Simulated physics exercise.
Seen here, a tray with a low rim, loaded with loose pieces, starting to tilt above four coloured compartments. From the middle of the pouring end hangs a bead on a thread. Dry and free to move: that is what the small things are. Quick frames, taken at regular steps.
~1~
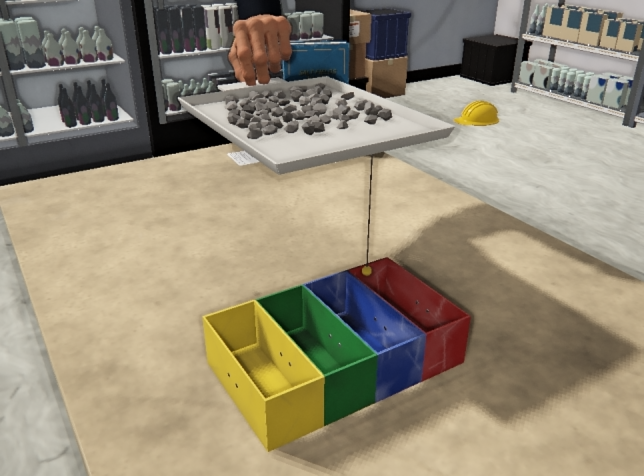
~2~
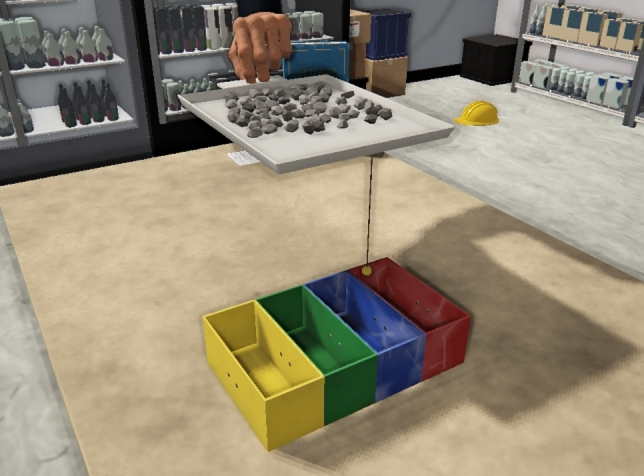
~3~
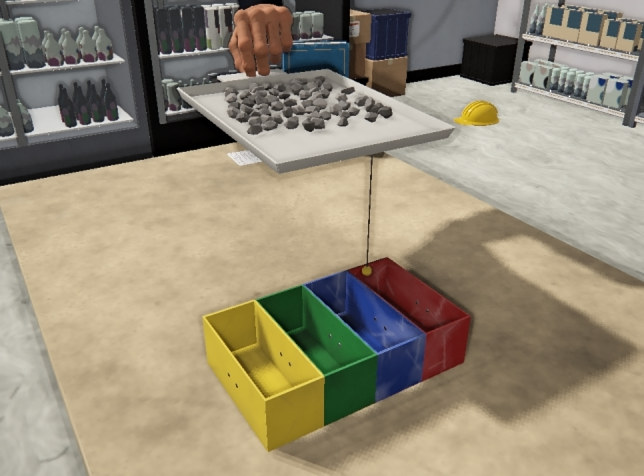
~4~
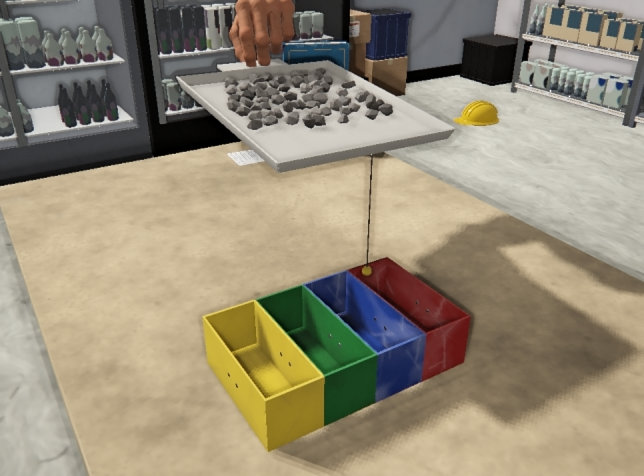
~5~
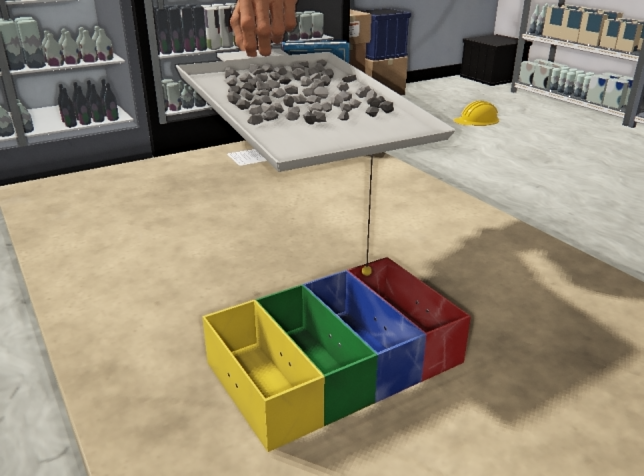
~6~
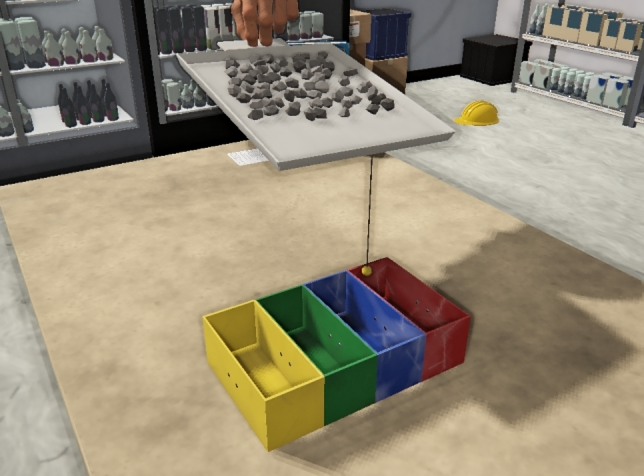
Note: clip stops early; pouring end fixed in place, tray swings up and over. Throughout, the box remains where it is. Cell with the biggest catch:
Red.
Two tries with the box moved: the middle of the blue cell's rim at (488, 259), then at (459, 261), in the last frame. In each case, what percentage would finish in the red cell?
It comes to roughly 0 per cent in one try and roughly 0 per cent in the next.
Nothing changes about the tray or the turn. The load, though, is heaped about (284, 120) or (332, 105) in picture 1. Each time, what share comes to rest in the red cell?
Respectively 30 and 30 in a hundred.
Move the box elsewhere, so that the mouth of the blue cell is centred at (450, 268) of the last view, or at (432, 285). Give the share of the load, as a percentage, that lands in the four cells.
The first yields 90 per cent and the second 100 per cent.
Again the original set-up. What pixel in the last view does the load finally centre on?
Centre at rest, last view: Approx. (429, 336).
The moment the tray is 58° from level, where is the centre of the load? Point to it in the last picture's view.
Roughly at (395, 139).
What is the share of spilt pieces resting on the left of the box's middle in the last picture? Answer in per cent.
Around 0 %.
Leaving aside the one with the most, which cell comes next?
Just behind the top cell comes the blue cell.
Soon after the last picture, tray tipped steeply; about two thirds on the tray; a small part in the blue cell; a stray few in the green cell; a stray few in the red cell; about a quarter falling or outside the box.
A little later, tray tipped right over; about a quarter in the red cell; a small part in the blue cell; a small part in the green cell; about half falling or outside the box.
Later still, tray tipped past a quarter turn; about a third in the red cell; about a quarter in the blue cell; a small part in the green cell; about half falling or outside the box.
At rest, tray tipped past a quarter turn; about a third in the red cell; about a quarter in the blue cell; a small part in the green cell; none in the yellow cell; about half outside the box.
